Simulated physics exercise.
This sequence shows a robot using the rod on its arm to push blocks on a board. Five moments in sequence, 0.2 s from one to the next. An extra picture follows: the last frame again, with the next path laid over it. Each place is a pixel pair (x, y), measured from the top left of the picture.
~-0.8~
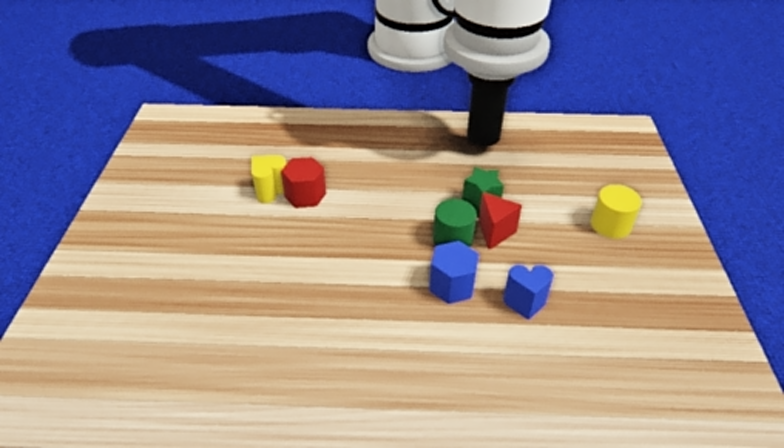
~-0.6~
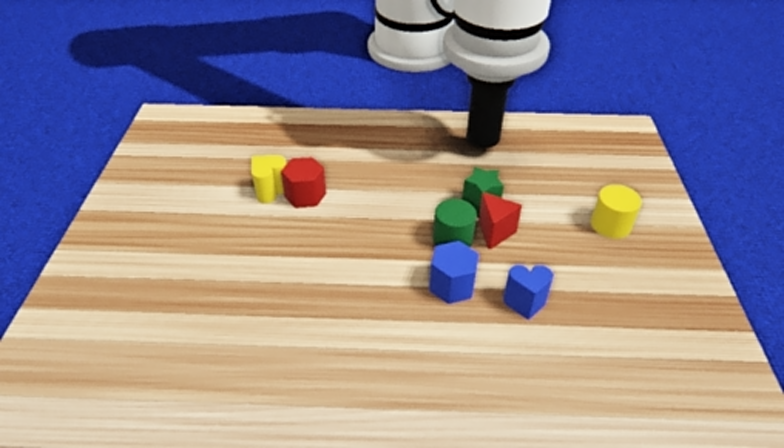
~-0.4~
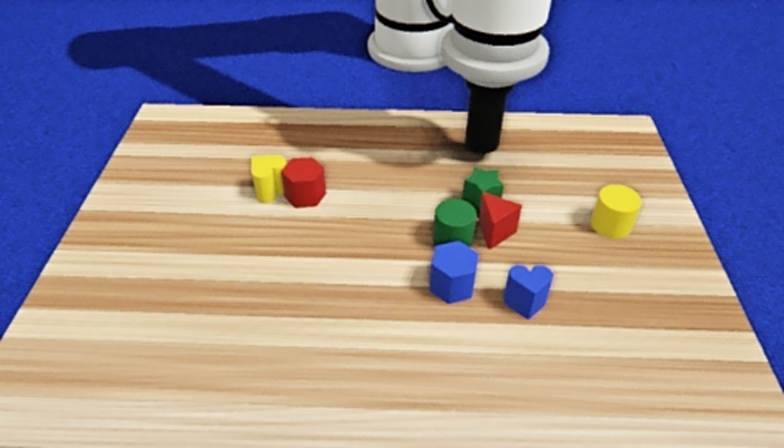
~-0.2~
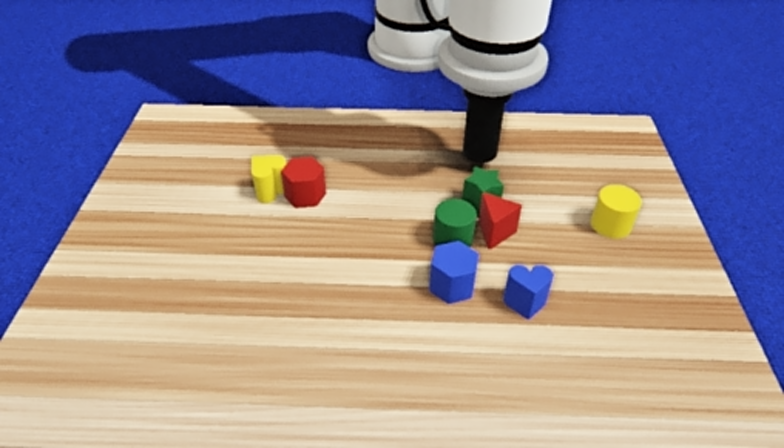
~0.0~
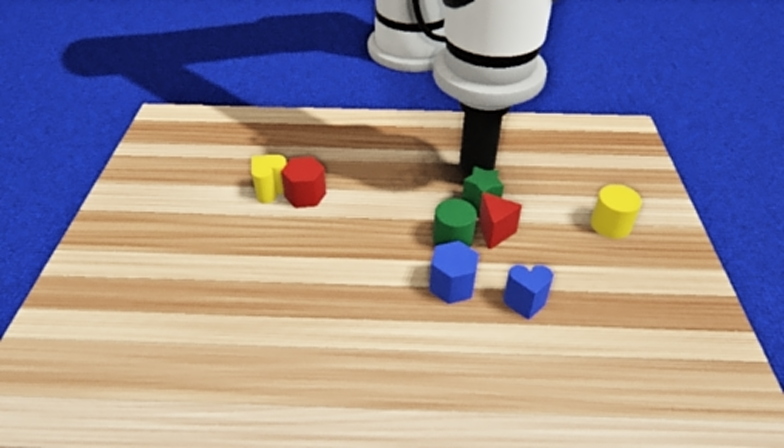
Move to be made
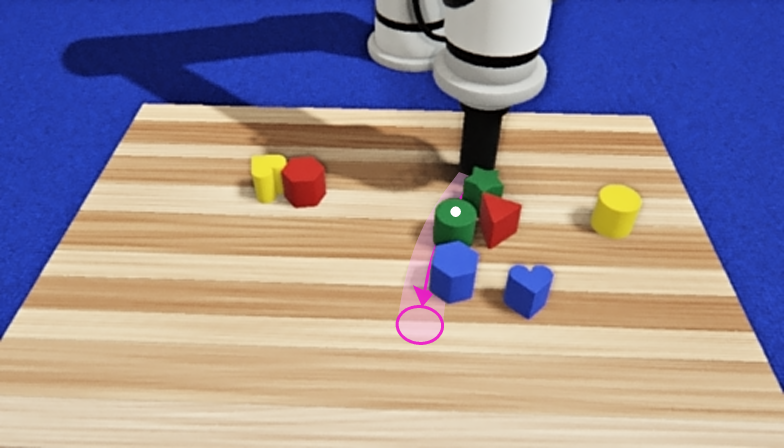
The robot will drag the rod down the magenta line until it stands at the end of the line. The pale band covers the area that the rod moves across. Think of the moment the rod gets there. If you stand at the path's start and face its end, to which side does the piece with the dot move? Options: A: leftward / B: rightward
(A)
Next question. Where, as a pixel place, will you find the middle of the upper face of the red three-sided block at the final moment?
It should be at (516, 222) by then.
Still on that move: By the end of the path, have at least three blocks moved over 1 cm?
I expect so.
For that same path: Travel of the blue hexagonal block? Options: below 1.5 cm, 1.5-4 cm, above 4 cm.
Over 4 cm.
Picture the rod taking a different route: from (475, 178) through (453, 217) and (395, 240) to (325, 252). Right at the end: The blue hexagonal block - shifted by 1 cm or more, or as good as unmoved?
That block slides.
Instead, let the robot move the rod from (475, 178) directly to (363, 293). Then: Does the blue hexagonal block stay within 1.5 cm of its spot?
Yes, that is what happens.
Drawn move, from (475, 178) over (450, 217) and (430, 265) to (420, 324); the dot is on the green cylinder.
On the path given first. One third of the way, rod (450, 205); green cylinder (454, 218); green star block (484, 202), turned 70° anticlockwise; red three-sided block (512, 220), turned 35° anticlockwise.
Two thirds of the way, rod (431, 254); blue hexagonal block (473, 303), turned 40° clockwise; green cylinder (460, 265); green star block (479, 208), turned 100° anticlockwise; red three-sided block (516, 222), turned 45° anticlockwise.
At the end, rod (421, 313); blue hexagonal block (495, 322), turned 85° clockwise; green cylinder (471, 285); green star block (479, 208), turned 100° anticlockwise; red three-sided block (516, 222), turned 45° anticlockwise.
